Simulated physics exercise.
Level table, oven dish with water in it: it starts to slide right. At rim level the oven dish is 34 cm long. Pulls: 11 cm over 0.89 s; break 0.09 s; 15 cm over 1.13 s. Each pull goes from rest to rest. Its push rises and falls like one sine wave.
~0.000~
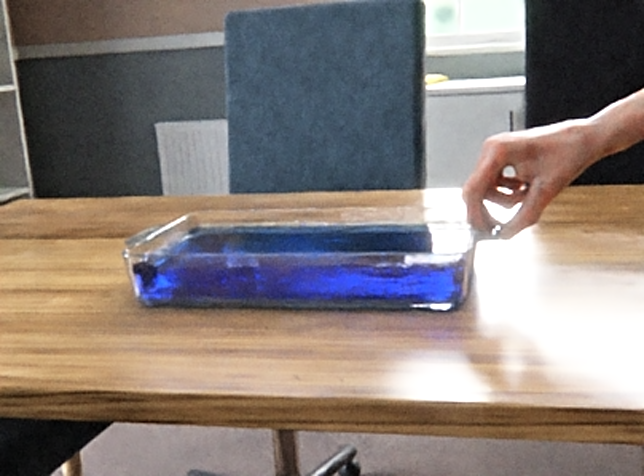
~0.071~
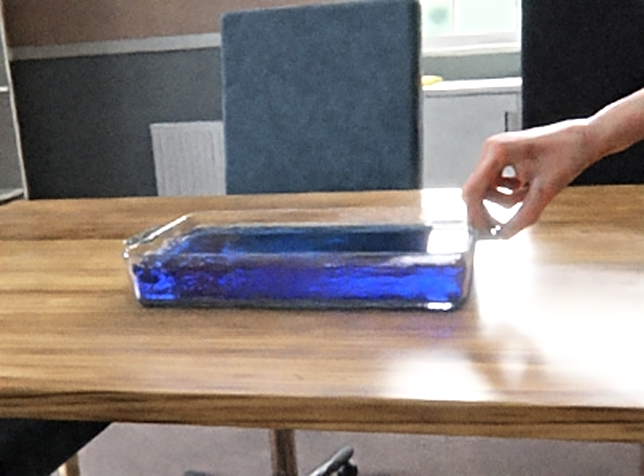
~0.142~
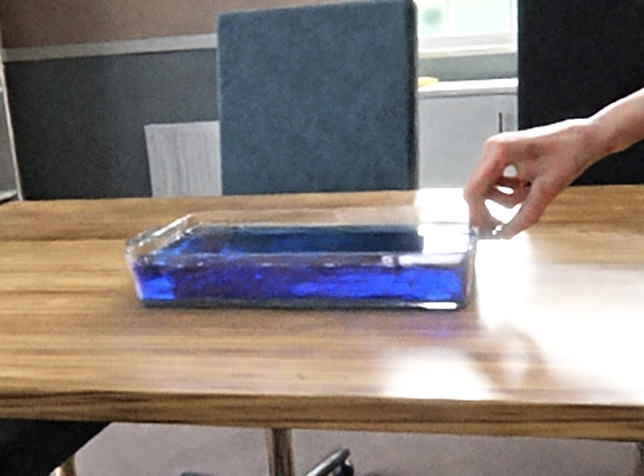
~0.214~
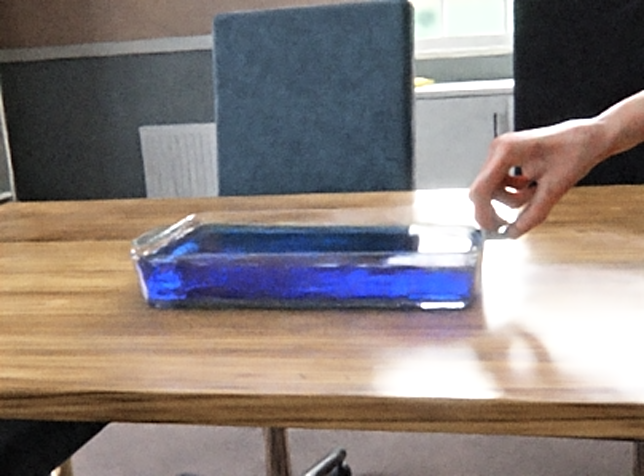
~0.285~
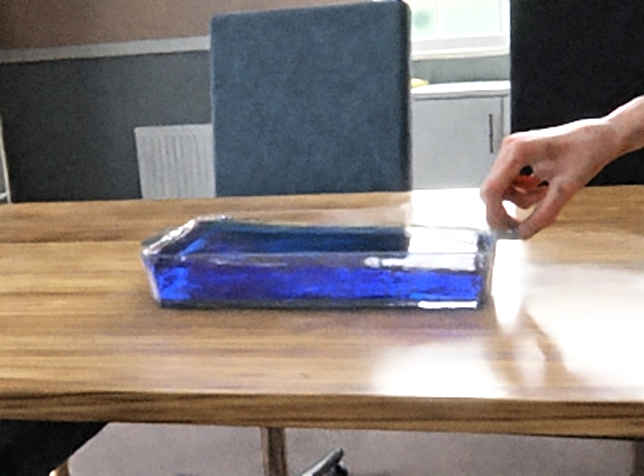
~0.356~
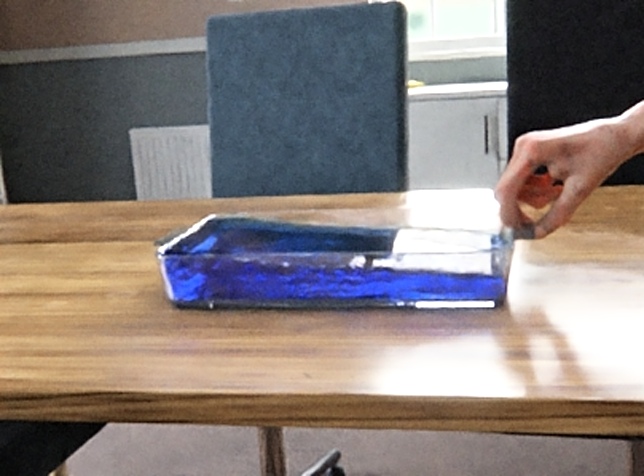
On a wooden table, a hand slides a glass dish of blue water slightly right.
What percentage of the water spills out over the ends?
About 26 per cent.
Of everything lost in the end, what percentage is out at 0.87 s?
It's close to 10 percent at that time.
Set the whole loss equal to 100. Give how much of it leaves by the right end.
60 %.
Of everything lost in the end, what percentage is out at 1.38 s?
My estimate is about 40 in a hundred.
After 0.87 s it has gone 11 cm; 0 per cent is out over the left end and 2 over the right.
After 1.38 s it has gone 15 cm; 4 per cent is out over the left end and 7 over the right.
After 1.89 s it has gone 25 cm; 9 per cent is out over the left end and 7 over the right.
After 2.40 s it has gone 26 cm; 9 per cent is out over the left end and 15 over the right.
In the end 26 per cent is out in all, 11 of it over the left end.
